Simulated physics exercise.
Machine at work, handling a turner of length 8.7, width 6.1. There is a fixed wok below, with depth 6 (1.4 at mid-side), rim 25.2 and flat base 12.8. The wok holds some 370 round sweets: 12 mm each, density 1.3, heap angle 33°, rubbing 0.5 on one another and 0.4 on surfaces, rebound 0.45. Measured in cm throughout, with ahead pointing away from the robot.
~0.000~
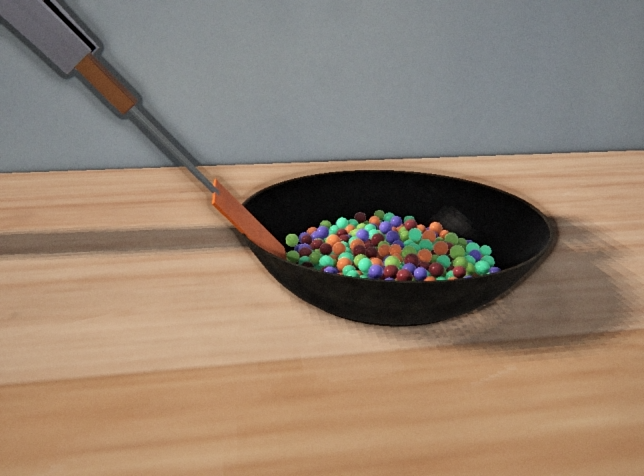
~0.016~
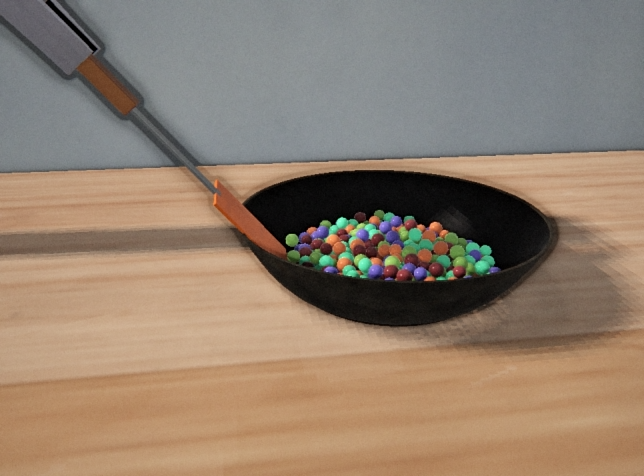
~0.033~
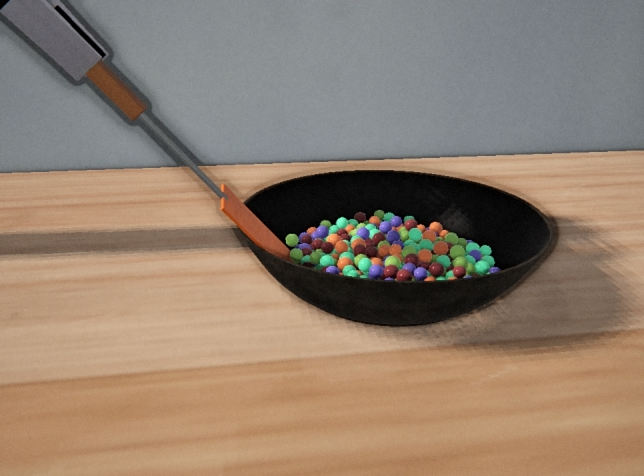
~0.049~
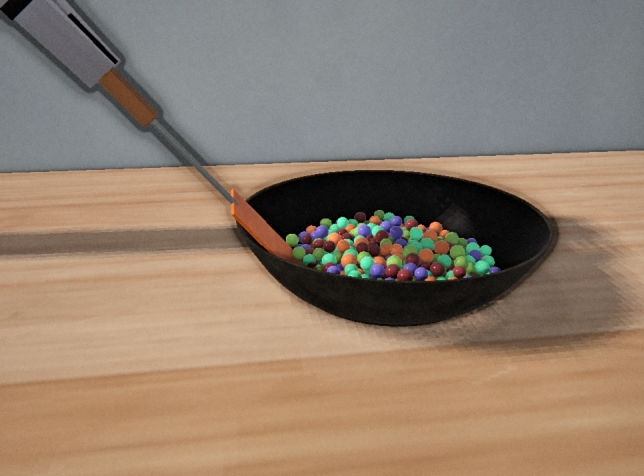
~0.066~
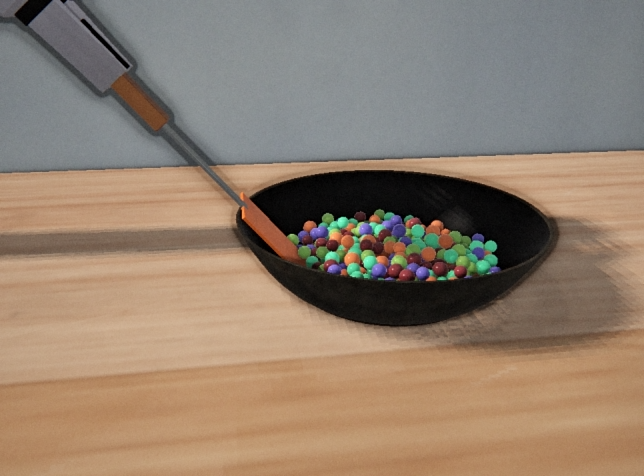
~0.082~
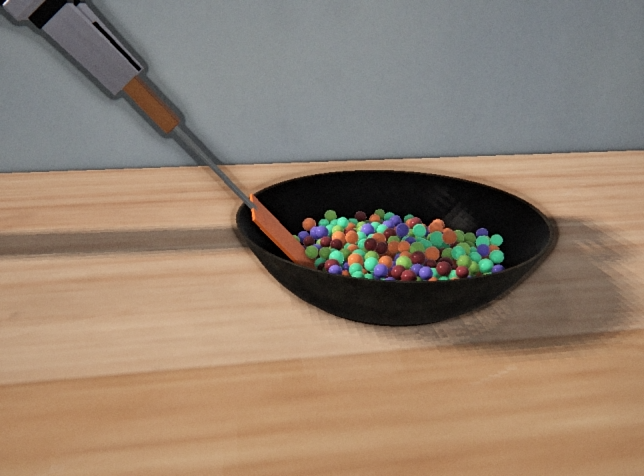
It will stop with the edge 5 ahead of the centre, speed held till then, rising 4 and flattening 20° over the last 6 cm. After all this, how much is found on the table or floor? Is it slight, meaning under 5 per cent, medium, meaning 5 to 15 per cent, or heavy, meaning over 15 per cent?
It is slight, under 5 per cent.
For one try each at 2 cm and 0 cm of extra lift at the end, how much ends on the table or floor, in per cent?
Near 0 and 0 percent respectively.
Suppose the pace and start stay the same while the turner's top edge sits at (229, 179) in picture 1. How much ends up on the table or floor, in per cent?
Roughly 0 percent ends on the table or floor.
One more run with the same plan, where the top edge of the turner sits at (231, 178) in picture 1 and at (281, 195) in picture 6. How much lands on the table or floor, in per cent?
It comes to something like 0 %, give or take.
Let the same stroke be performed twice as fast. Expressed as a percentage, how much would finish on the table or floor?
5 per cent, roughly.
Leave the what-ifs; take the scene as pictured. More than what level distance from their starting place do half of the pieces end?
Near 2 cm, measured level.
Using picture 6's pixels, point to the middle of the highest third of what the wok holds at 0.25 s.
Around (434, 237).
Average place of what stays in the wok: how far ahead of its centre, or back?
Ahead, by about 3.0 cm.
By 0.17 s, sloping 50°, highest piece 4 above the table; 369 in the wok.
By 0.25 s, sloping 40°, highest piece 5 above the table; 369 in the wok.
By 0.49 s, sloping 30°, highest piece 6 above the table; 369 in the wok.
By 1.54 s, sloping 30°, highest piece 6 above the table; 369 in the wok.
Final count, 369 in the wok. That is 0 % on the table or floor.
